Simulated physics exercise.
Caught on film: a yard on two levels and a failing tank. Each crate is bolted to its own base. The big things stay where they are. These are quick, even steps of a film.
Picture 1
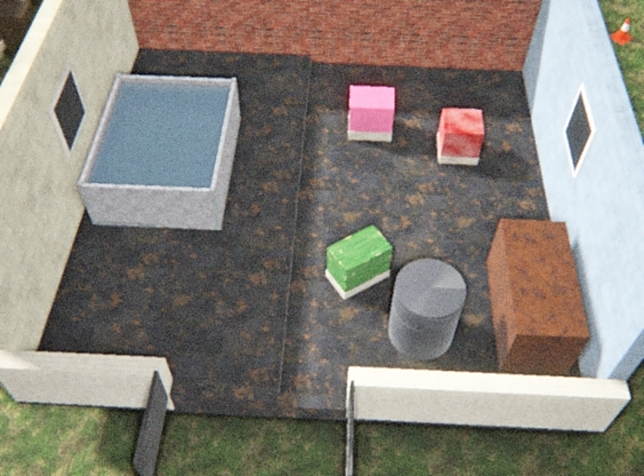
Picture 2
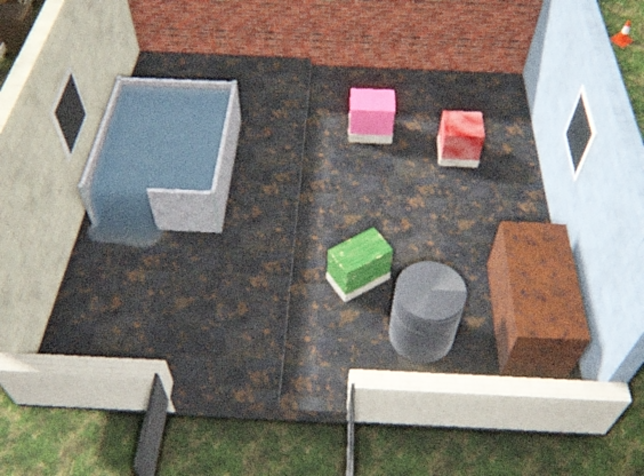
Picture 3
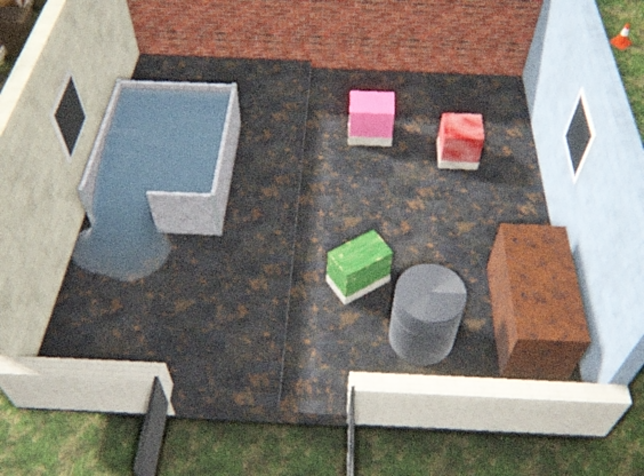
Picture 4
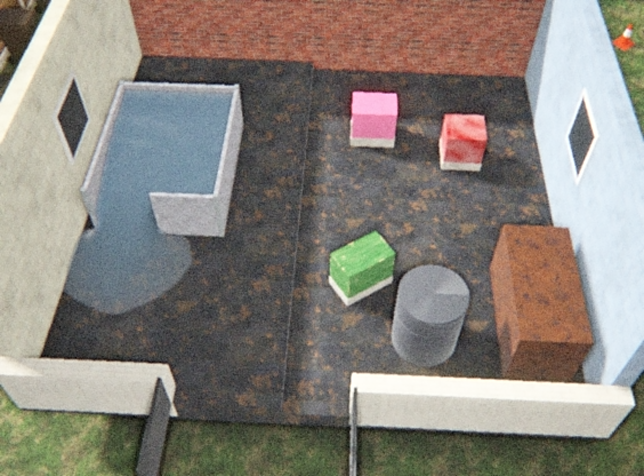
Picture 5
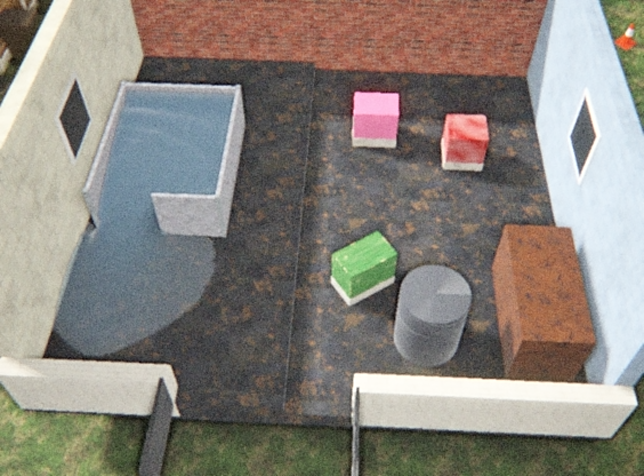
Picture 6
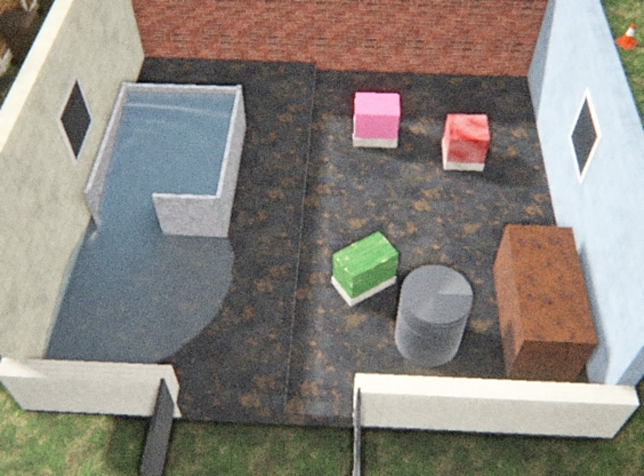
In a walled yard, a tank's front opens and water spreads across the dark floor.
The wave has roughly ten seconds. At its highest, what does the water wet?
In the end: The red crate keeps dry; the pink crate keeps dry; the green crate is soaked.
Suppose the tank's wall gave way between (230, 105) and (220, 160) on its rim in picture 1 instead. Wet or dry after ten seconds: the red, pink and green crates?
Red crate takes water, pink crate is topped, green crate takes water.
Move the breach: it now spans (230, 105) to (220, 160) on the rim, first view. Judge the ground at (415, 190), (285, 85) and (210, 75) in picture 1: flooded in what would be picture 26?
One after the other: Flooded, clear, not flooded.
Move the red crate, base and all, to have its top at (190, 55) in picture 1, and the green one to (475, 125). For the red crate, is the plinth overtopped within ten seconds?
Then: The red crate is spared.
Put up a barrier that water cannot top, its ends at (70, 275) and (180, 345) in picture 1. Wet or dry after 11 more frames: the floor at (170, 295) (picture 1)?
There: Awash.
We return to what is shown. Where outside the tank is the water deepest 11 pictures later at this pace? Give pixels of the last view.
I would point to (65, 380).
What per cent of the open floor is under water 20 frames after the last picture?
Roughly 40 per cent.
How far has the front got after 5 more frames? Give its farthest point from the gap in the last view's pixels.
I would point to (255, 389).
A moment on, water covers 15 % of the floor; the red crate not reached, the pink crate not reached, the green crate not reached.
Next, water covers 20 % of the floor; the red crate not reached, the pink crate not reached, the green crate not reached.
Then, water covers 40 % of the floor; the red crate not reached, the pink crate not reached, the green crate water round its plinth.
Later, water covers 65 % of the floor; the red crate water round its plinth, the pink crate water round its plinth, the green crate water round its plinth.
In the end, water covers 80 % of the floor; the red crate stayed above the water, the pink crate stayed above the water, the green crate was topped.
